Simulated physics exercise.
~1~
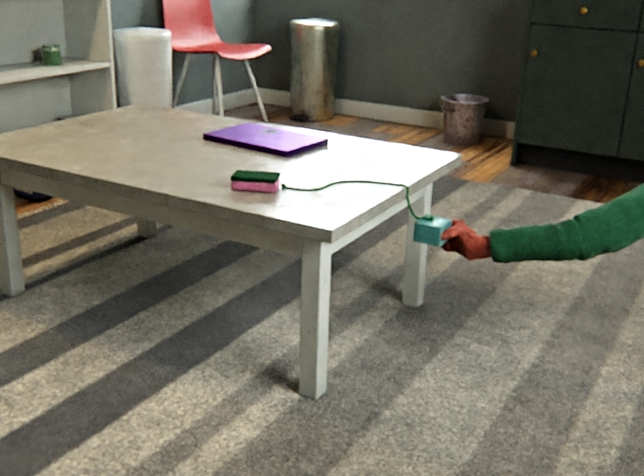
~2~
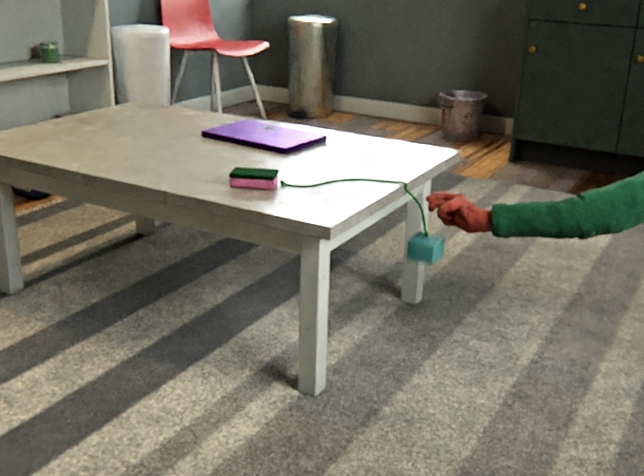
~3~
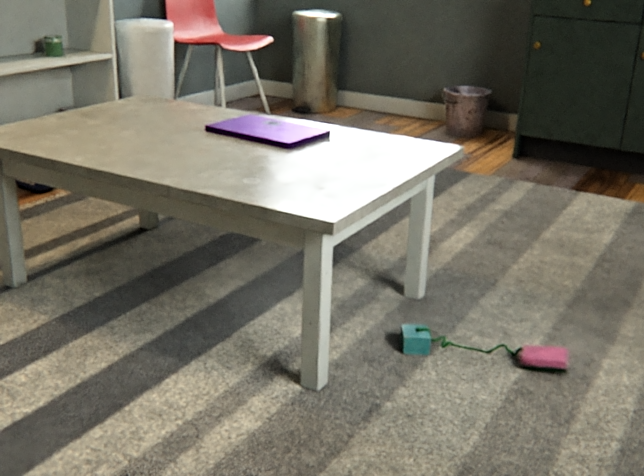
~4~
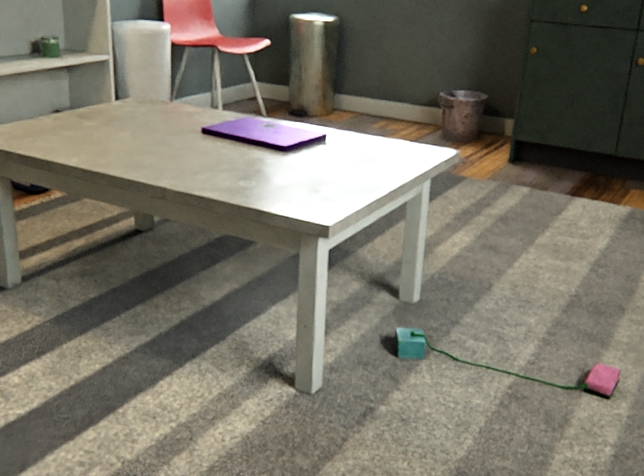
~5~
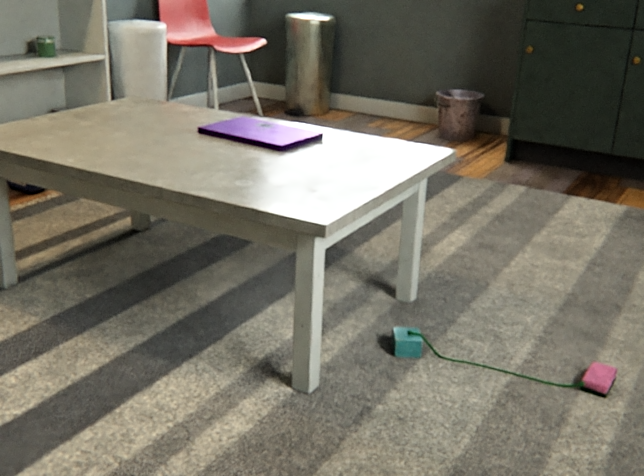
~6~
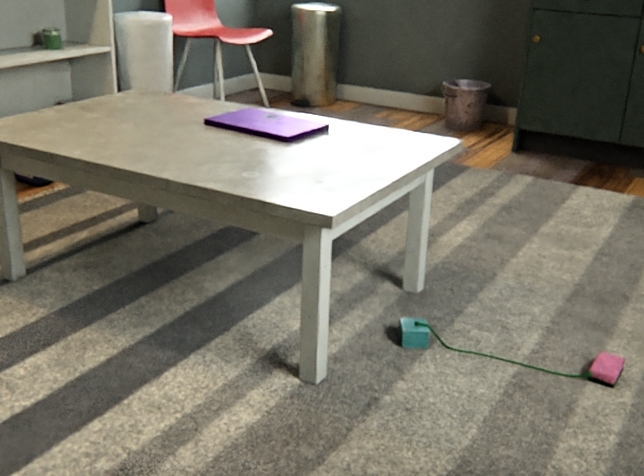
A turquoise block hangs from a green string, held by a reddish hand in a green sleeve at the right of a pale table, seen from slightly above in a room with a striped grey carpet. The string runs across the tabletop to a pink and green sponge, with a purple laptop lying behind it. The hand lets go and draws back as the block drops beside the table. The block reaches the carpet, and the sponge is dragged over the edge after it. The sponge settles farther right, pink side showing, still joined by the string, while the laptop stays put.
